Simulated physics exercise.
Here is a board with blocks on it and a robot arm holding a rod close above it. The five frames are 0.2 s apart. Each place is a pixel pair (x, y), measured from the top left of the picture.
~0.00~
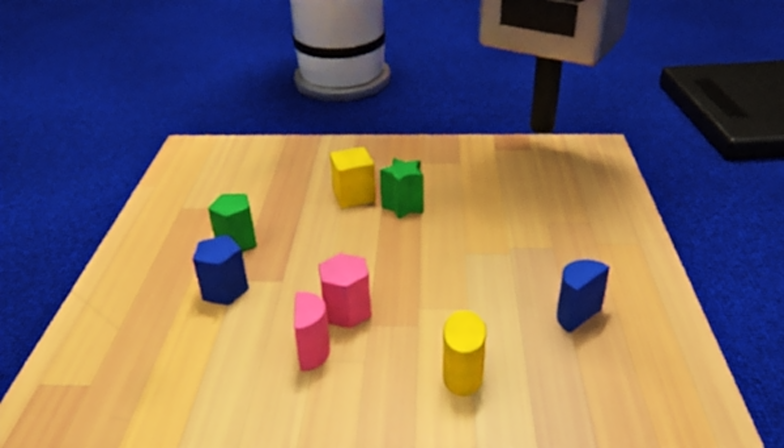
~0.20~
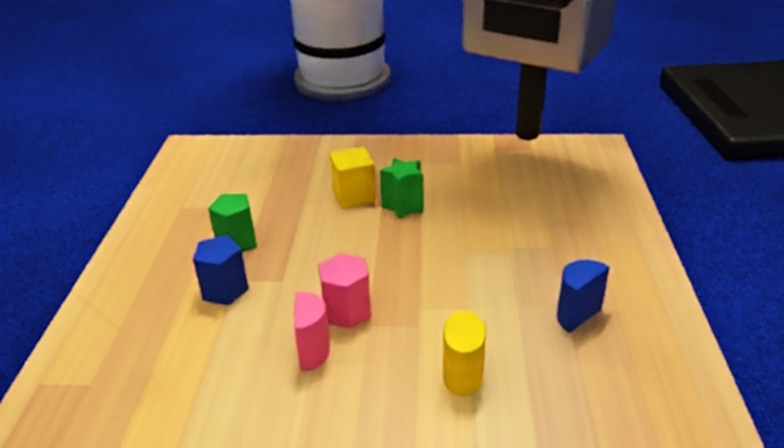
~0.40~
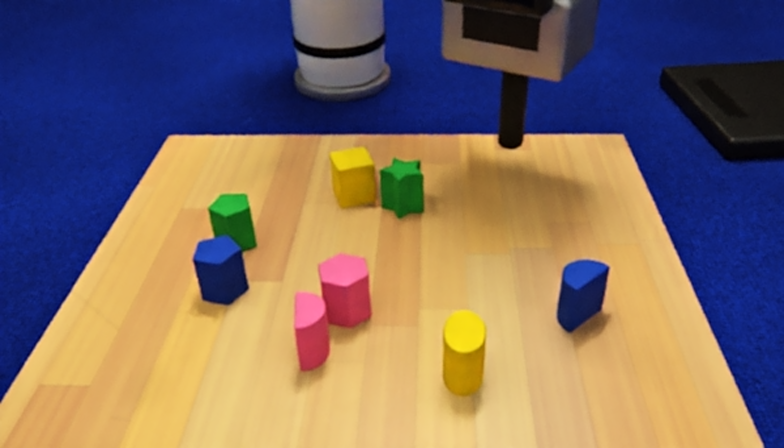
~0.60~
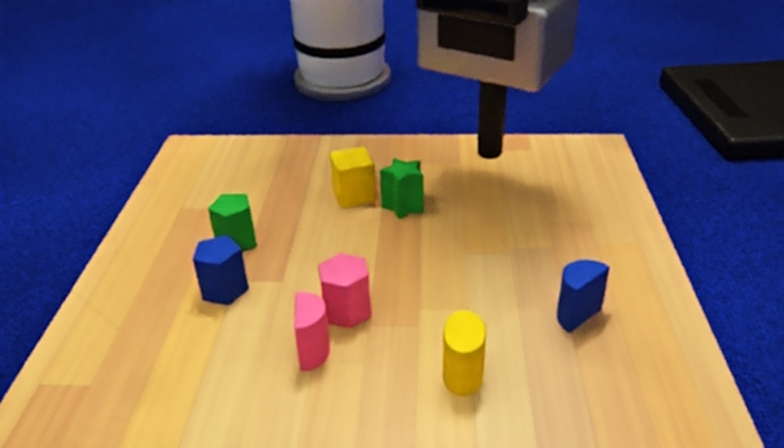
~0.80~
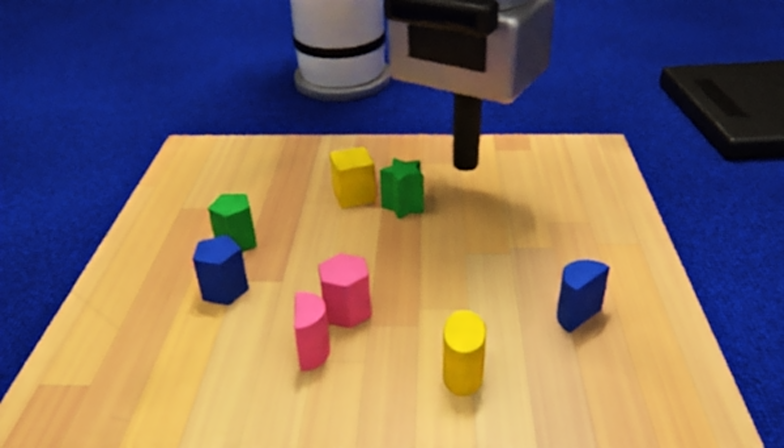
A robot arm moves its rod left above a wooden board of still, colourful blocks.
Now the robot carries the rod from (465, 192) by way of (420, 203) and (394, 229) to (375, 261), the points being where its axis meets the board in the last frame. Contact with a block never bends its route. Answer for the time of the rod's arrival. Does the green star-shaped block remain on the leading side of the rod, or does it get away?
It is off to the side or behind.
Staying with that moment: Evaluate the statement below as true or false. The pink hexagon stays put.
The statement is correct.
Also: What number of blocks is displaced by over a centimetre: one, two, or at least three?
Blocks moved: One.
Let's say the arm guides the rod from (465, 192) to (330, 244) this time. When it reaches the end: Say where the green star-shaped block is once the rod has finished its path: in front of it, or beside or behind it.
I predict the rod has moved past it.
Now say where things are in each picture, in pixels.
In the first picture, rod tip at (542, 129); block tops, pink hexagon at (343, 268); yellow four-sided block at (352, 158); green star-shaped block at (403, 168).
In the second picture, rod at (528, 136); blocks unchanged.
In the third picture, rod at (510, 145); blocks unchanged.
In the fourth picture, rod at (490, 155); blocks unchanged.
In the fifth picture, rod at (466, 166); pink hexagon at (343, 268); yellow four-sided block at (352, 158); green star-shaped block at (403, 168).
What follows on the original path. One third of the way, rod at (418, 178); green star-shaped block at (390, 169).
Two thirds of the way, rod at (393, 203); yellow four-sided block at (348, 158); green star-shaped block at (370, 177), turned 40° clockwise.
At the end, rod at (374, 234); pink hexagon in place; yellow four-sided block at (348, 158); green star-shaped block at (370, 177), turned 40° clockwise.
